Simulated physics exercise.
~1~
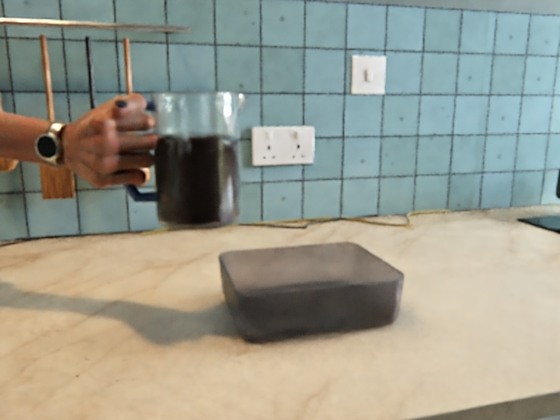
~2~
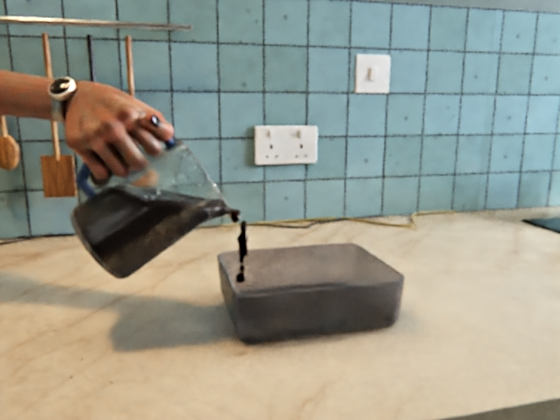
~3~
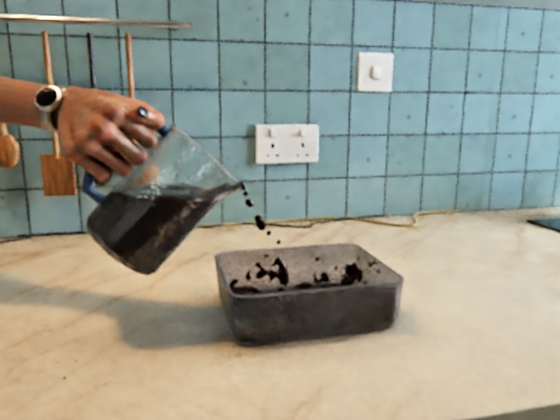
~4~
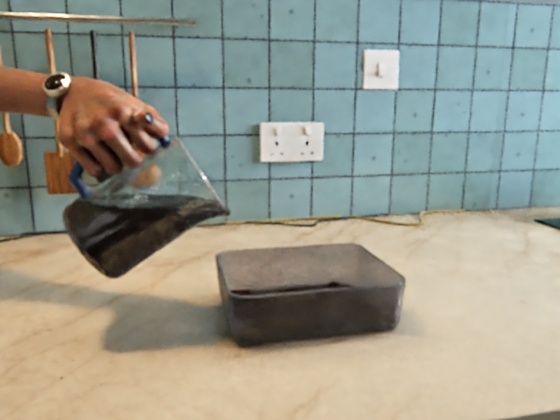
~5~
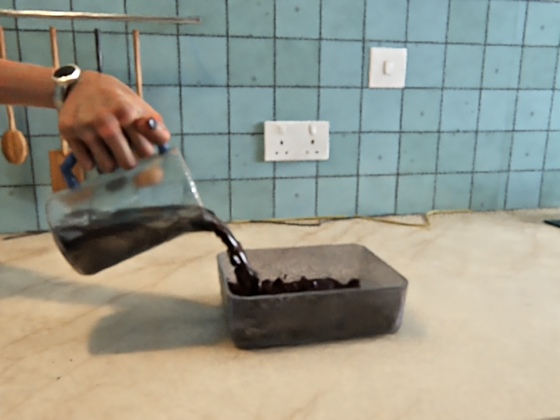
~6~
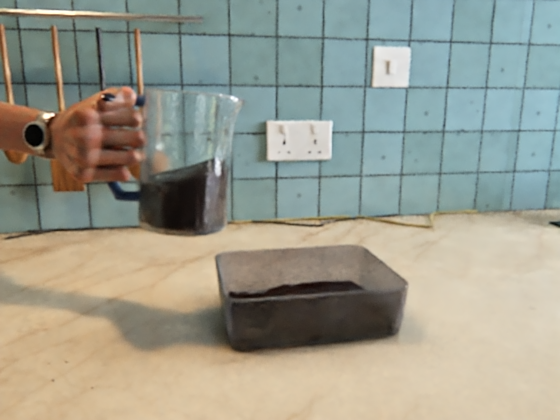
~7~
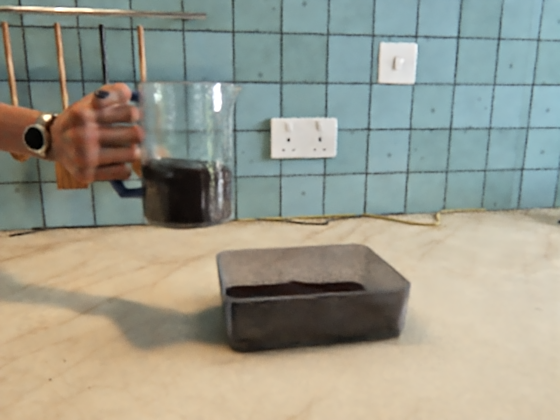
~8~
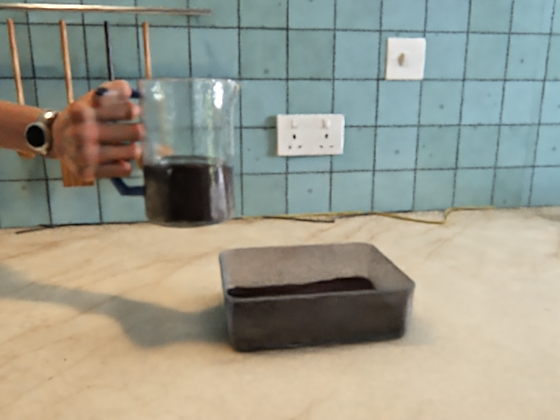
The clip shows a hand holding a glass jug of dark liquid on the left, tipping it to pour into a grey rectangular dish on a worktop, easing back, then pouring again more steeply before levelling the jug, leaving dark liquid in both containers.
